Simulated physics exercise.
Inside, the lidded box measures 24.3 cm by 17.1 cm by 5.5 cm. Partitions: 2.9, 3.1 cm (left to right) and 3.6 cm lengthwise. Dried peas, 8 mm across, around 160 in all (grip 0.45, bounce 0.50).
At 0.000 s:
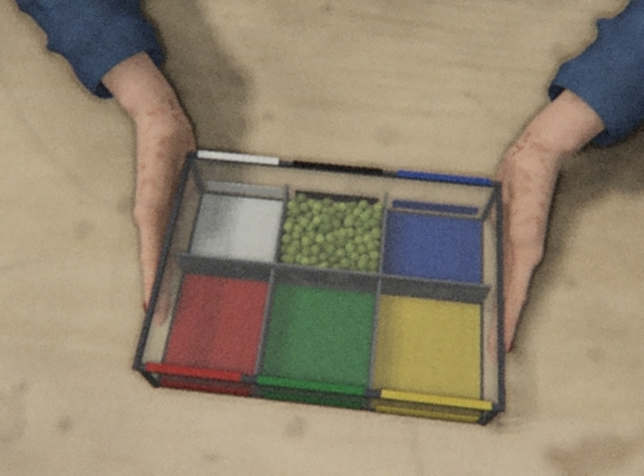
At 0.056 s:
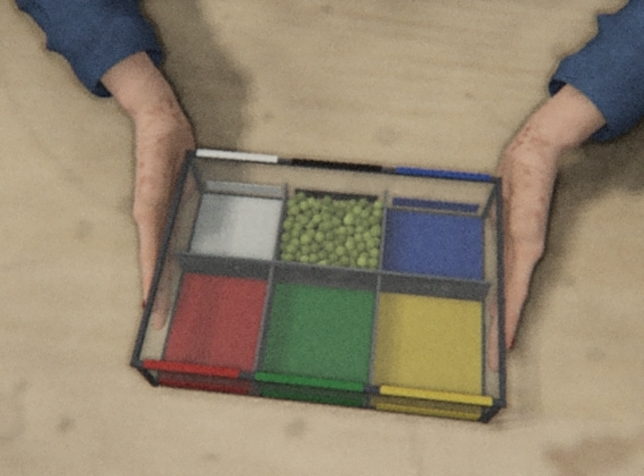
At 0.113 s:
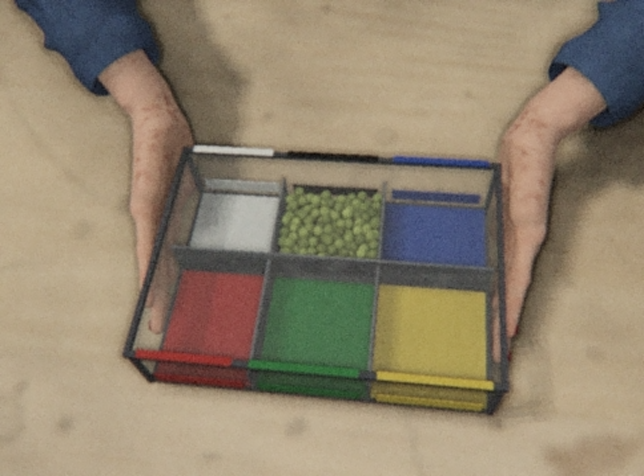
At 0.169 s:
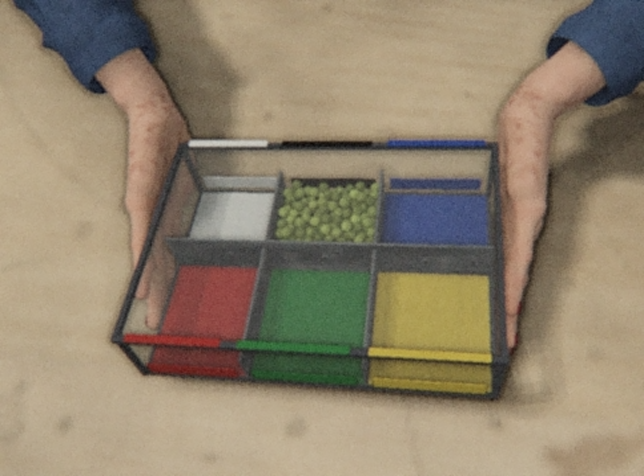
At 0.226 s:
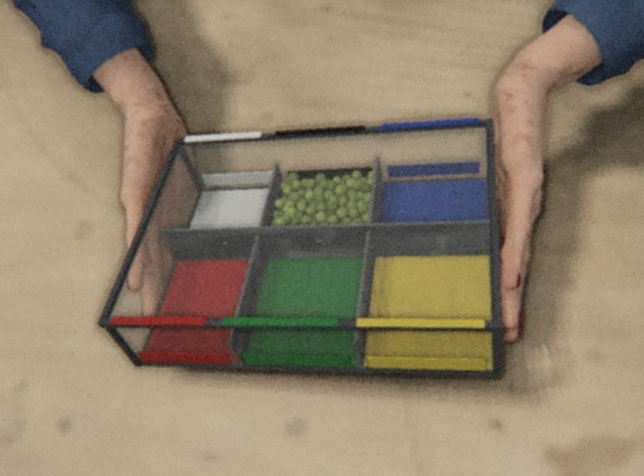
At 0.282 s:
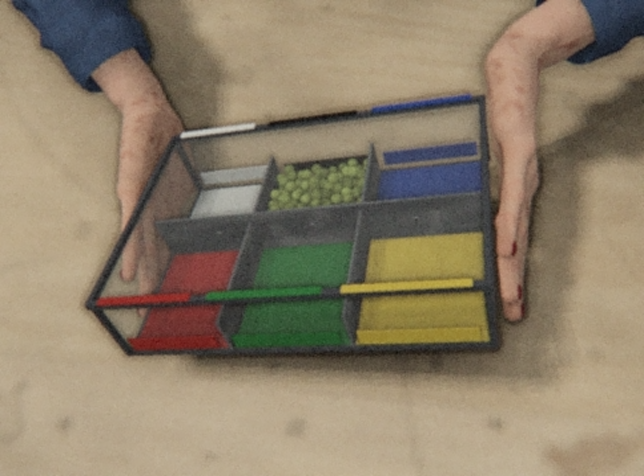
We see two hands holding a clear lidded box with coloured compartments, green peas gathered in the back middle one. The hands tilt the box increasingly toward its back left corner, while the peas stay in that same compartment.
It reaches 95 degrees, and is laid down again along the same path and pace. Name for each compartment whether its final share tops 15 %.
Red compartment: No; blue compartment: No; green compartment: No; yellow compartment: No; white compartment: Yes; black compartment: Yes.
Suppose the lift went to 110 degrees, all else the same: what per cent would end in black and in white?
Black 25, white 75.
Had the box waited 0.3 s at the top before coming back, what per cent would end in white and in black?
White 70, black 30.
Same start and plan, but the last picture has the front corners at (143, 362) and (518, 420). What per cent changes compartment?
Then about 75 per cent.
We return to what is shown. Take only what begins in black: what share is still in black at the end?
Some 30 per cent.
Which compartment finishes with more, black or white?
The white compartment.
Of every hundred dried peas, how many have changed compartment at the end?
Some 70 per cent.
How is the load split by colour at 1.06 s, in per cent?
Red 0, blue 0, green 0, yellow 0, white 35, black 65.
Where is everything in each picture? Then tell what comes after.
Box tilt 0 degrees, front corners at (140, 364) and (499, 405); black 100 %, in the first frame.
Box tilt 1 degrees, front corners at (138, 361) and (500, 401), in the second frame.
Box tilt 6 degrees, front corners at (130, 352) and (502, 385), lowest corner left back, in the third frame.
Box tilt 12 degrees, front corners at (119, 337) and (501, 358), lowest corner left back, in the fourth frame.
Box tilt 18 degrees, front corners at (107, 320) and (496, 324), lowest corner left back, in the fifth frame.
Box tilt 24 degrees, front corners at (94, 303) and (485, 283), lowest corner left back; black 100 %. Its pace works out near 110 degrees a second, in the sixth frame.
Then, at 1.06 s, tilt 93 degrees; white 35 %, black 65 %.
After 1.57 s, tilt 40 degrees; white 70 %, black 30 %.
Then, at 2.15 s, tilt 0 degrees; white 70 %, black 30 %.
In the end, at 2.6 s, red 0 %, blue 0 %, green 0 %, yellow 0 %, white 70 %, black 30 %.
